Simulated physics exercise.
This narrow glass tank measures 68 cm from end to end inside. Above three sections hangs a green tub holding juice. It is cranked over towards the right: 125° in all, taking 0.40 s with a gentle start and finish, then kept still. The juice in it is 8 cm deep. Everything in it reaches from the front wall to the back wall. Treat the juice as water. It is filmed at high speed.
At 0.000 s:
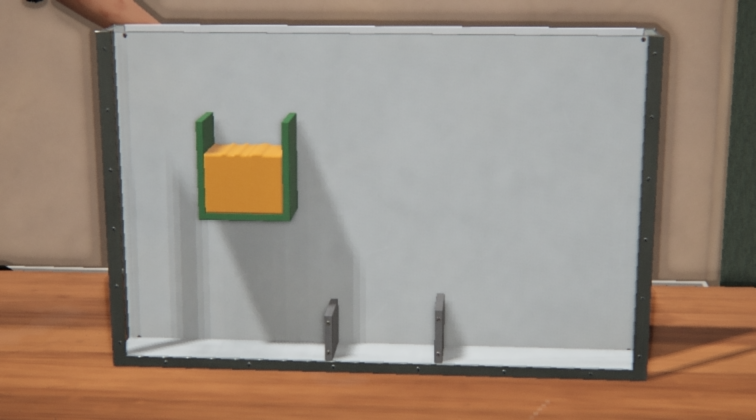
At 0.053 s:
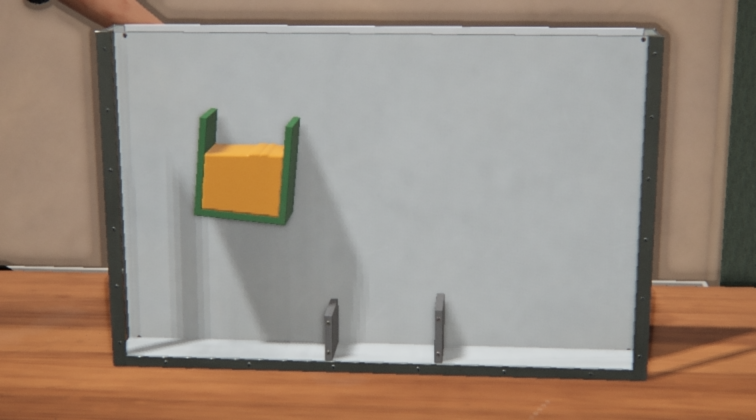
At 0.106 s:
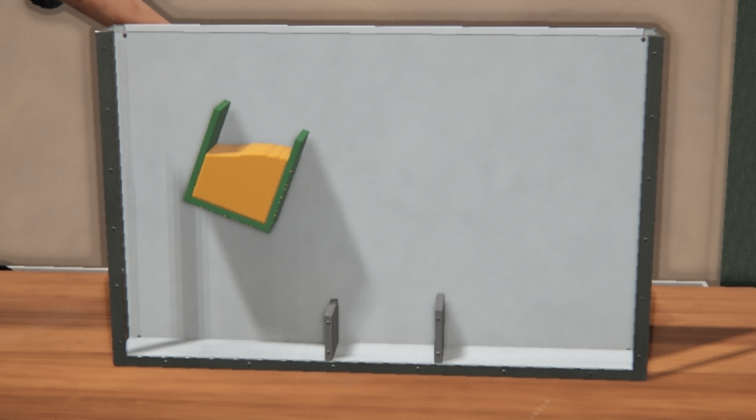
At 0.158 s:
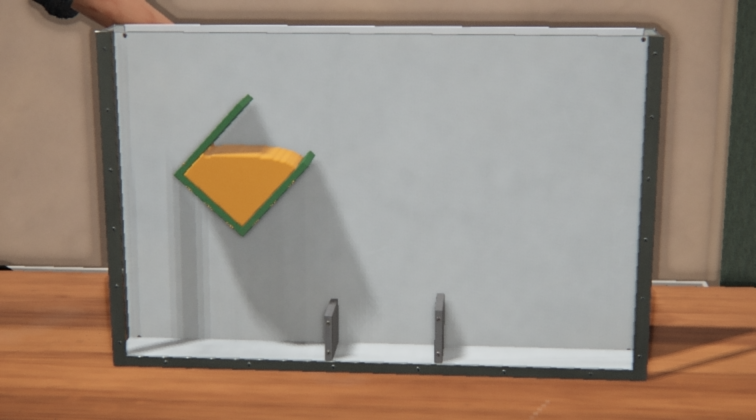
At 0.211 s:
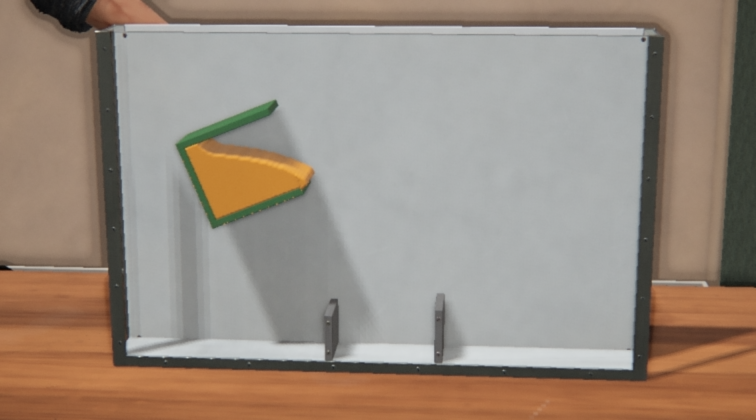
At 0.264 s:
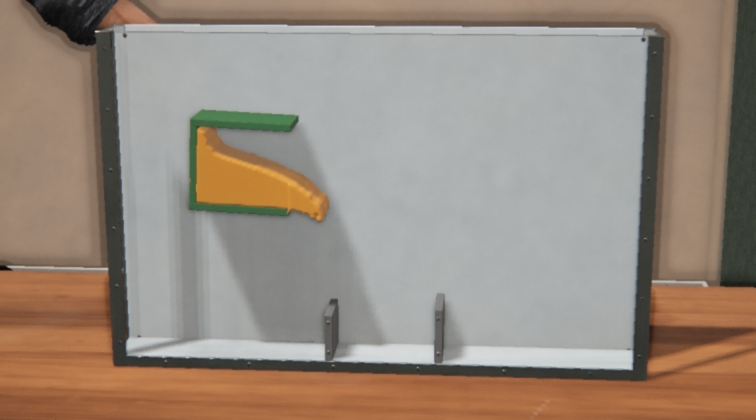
Green tub of orange juice tilting rightward onto its side above three sections, the juice sliding toward and over its lower lip.
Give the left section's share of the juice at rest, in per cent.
About 60 per cent.
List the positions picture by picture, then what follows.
The tub leans 0°; its pouring lip is at (285, 124); the highest juice is at (236, 156); divider tops at (328, 317) and (439, 312), in the first picture.
The tub leans 5°; its pouring lip is at (289, 129); the highest juice is at (246, 156), in the second picture.
The tub leans 20°; its pouring lip is at (298, 142); the highest juice is at (259, 157), in the third picture.
The tub leans 42°; its pouring lip is at (305, 165); the highest juice is at (241, 158), in the fourth picture.
The tub leans 68°; its pouring lip is at (301, 192); the highest juice is at (187, 149), in the fifth picture.
The tub leans 93°; its pouring lip is at (286, 213); 11 per cent is over the lip, reaching (319, 209), in the sixth picture.
By 0.46 s the sections hold 35, 23 and 0 per cent, with 41 still above them.
By 0.71 s the sections hold 46, 37 and 1 per cent, with 16 still above them.
By 1.04 s the sections hold 58, 39 and 2 per cent, with 1 still above them.
At rest it is 58 per cent left, 40 middle, 2 right.
